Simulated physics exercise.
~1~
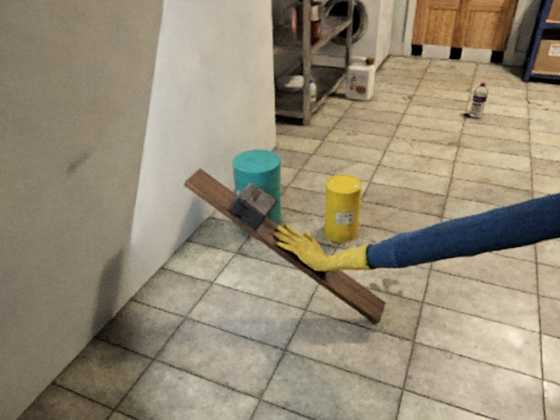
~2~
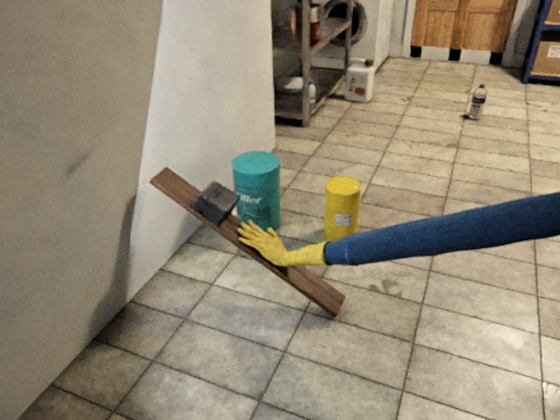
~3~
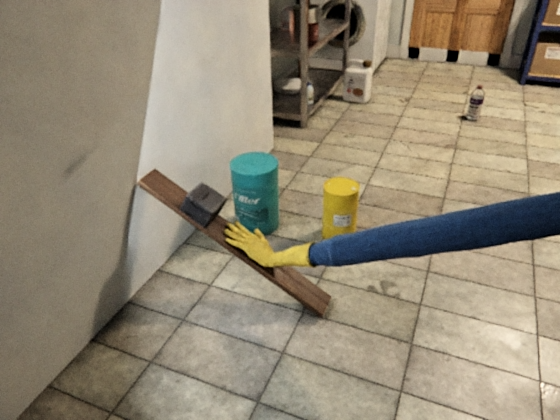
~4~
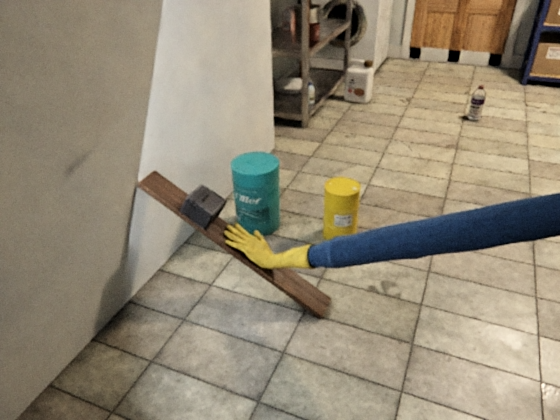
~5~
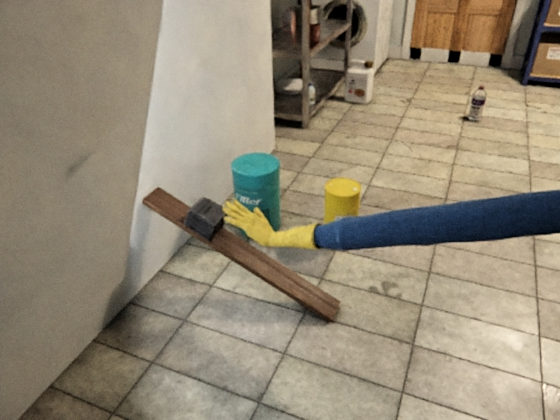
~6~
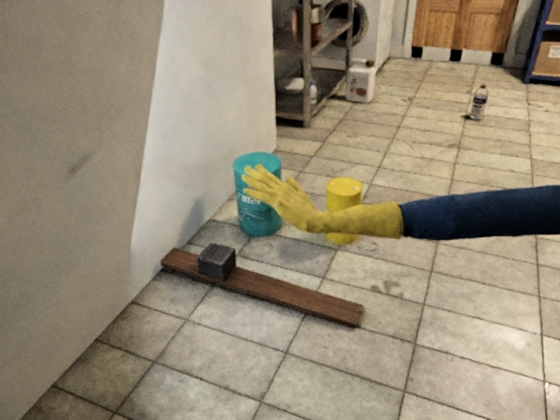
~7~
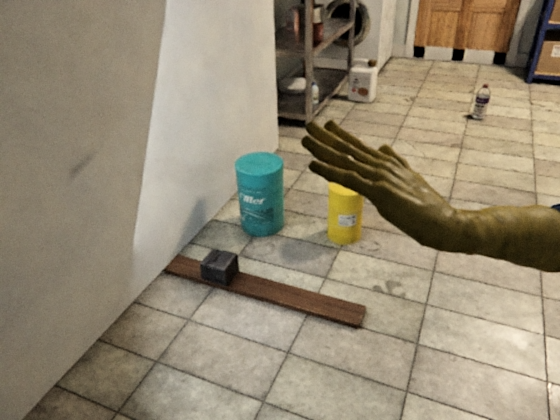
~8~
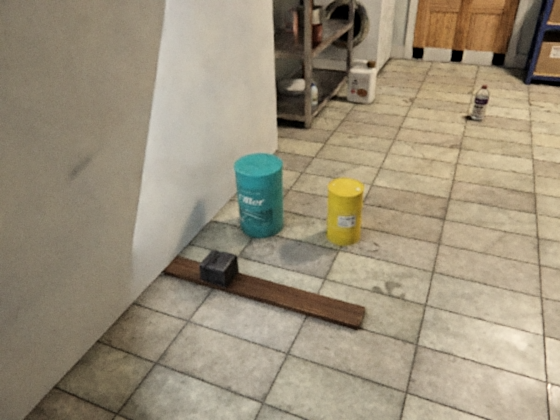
A brown plank leaned against the wall by a gloved hand slips flat once released.
